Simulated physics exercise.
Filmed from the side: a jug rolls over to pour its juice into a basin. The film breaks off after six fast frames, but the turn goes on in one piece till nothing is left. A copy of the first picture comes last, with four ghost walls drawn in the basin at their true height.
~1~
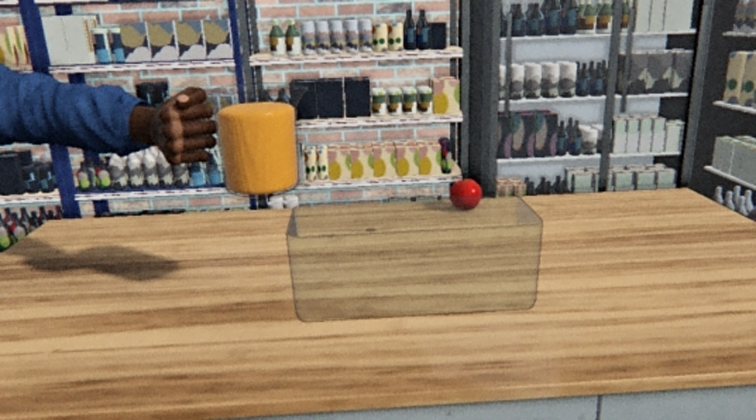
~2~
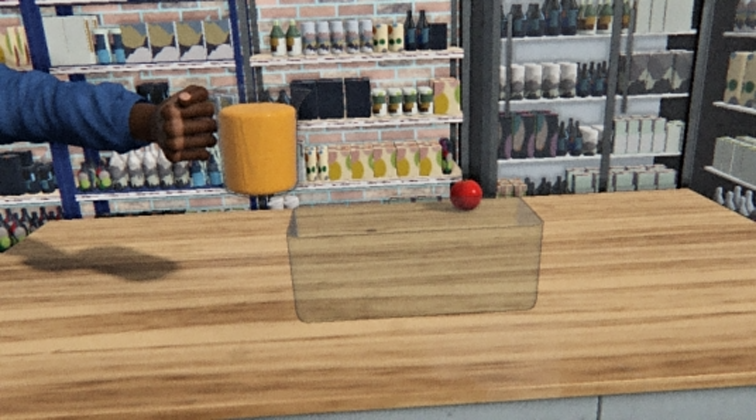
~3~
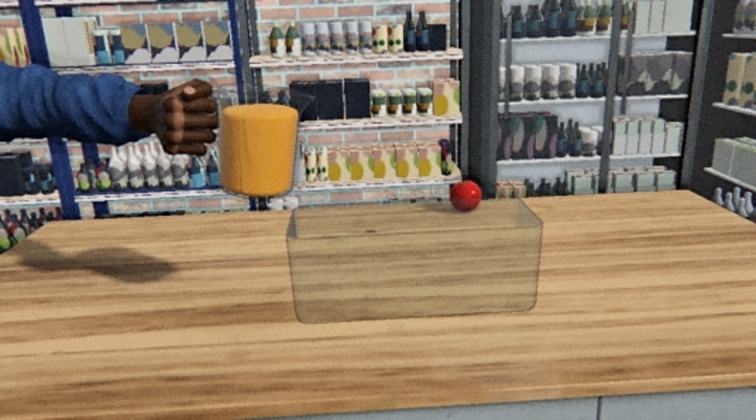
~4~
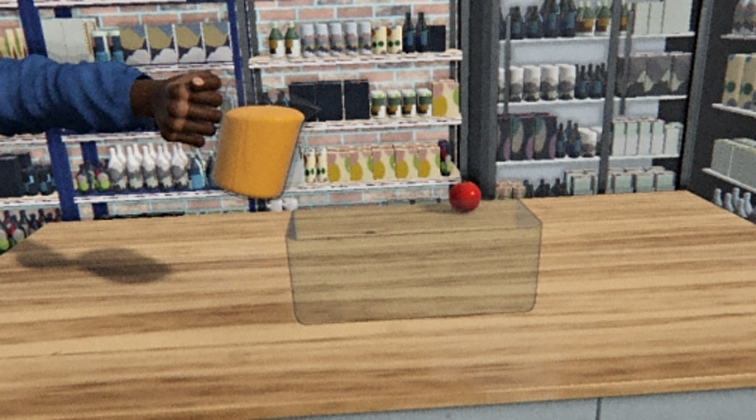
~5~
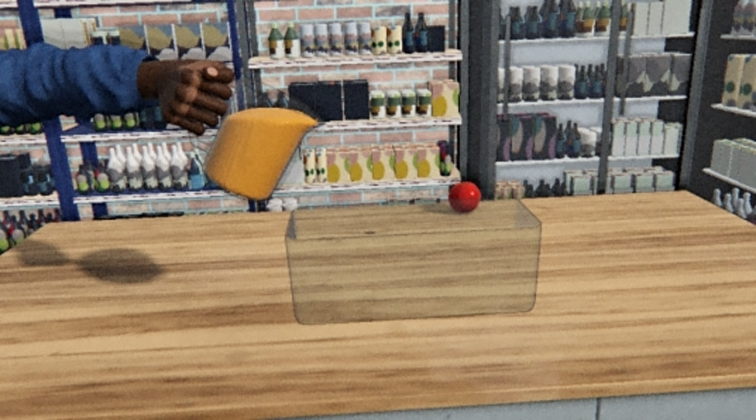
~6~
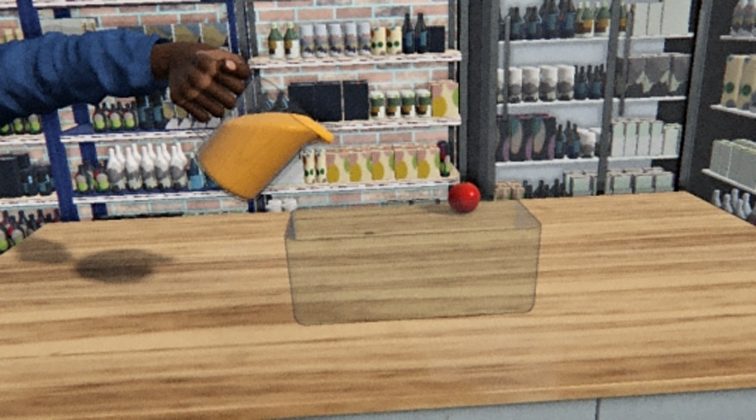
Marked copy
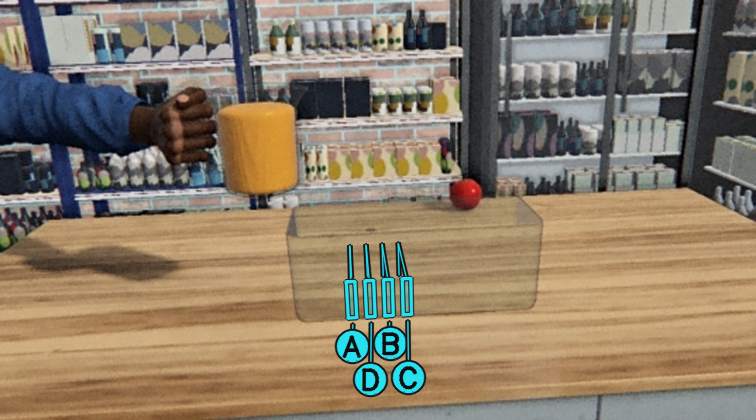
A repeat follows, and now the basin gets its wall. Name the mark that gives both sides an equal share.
I would pick place D.
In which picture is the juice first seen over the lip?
Picture 6.
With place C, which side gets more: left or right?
More ends on the left.
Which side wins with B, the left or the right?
The left one.
On the marked copy, A at (352, 324); B at (389, 322); C at (407, 321); D at (371, 323).
If A is chosen, about 13 % ends left of the wall and 86 % right of it.
If B is chosen, about 85 % ends left of the wall and 11 % right of it; 3 % is lost outside.
If C is chosen, about 94 % ends left of the wall and 3 % right of it; 3 % is lost outside.
If D is chosen, about 53 % ends left of the wall and 47 % right of it.
